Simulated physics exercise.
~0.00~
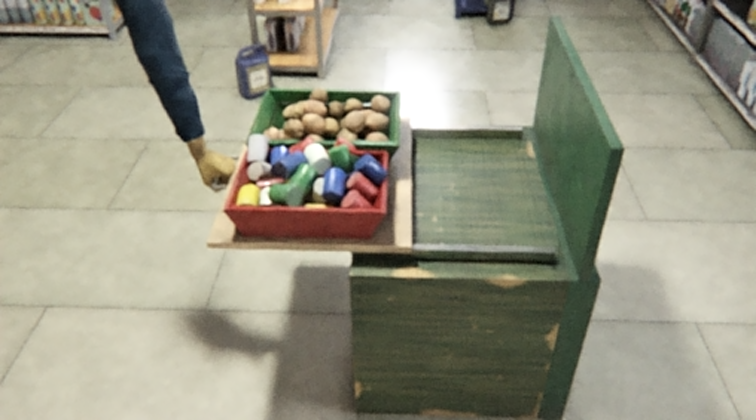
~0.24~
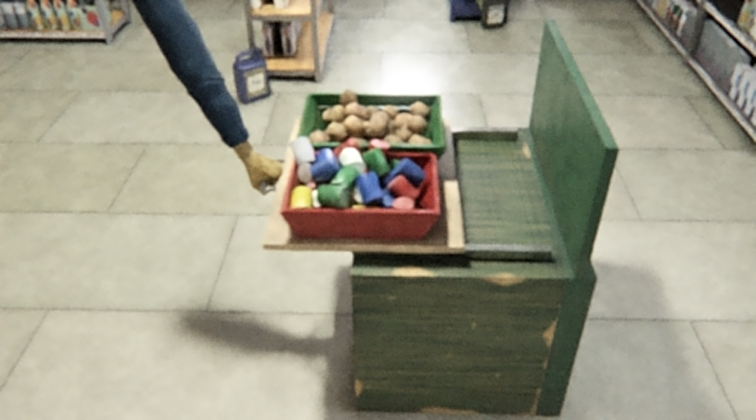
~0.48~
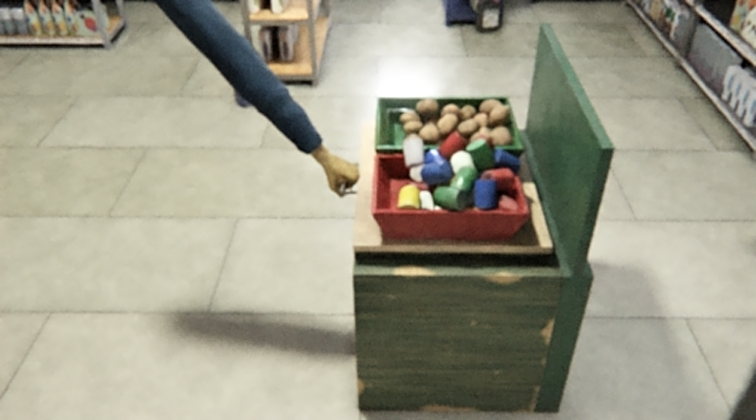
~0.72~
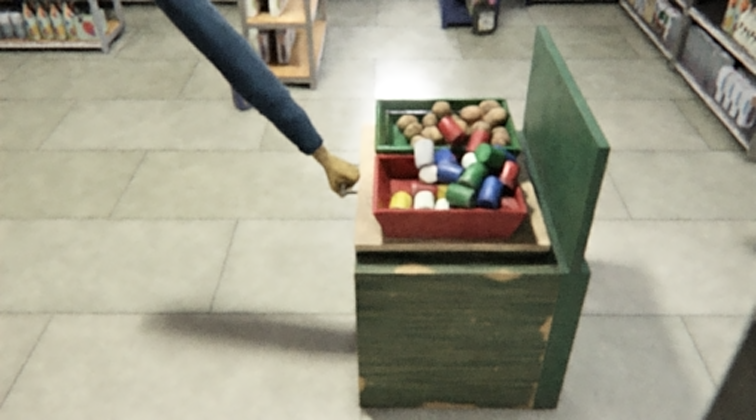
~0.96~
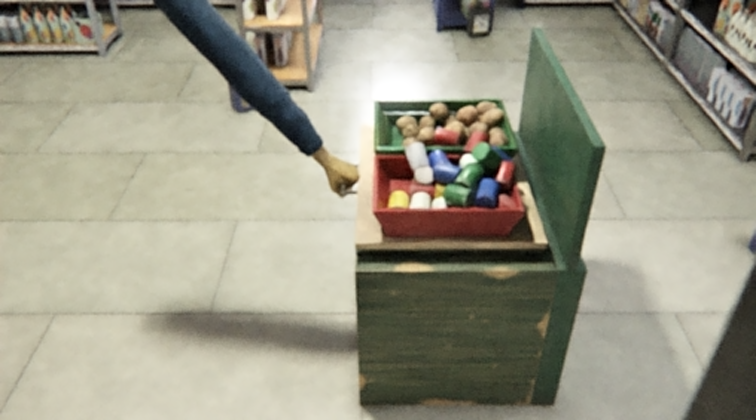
We see an arm push a shelf carrying a red crate of colourful jars and a green crate of potatoes to the right, over a worn green unit, until it stops near the back panel; the jars jumble and shift, and the hand stays at the shelf's edge.
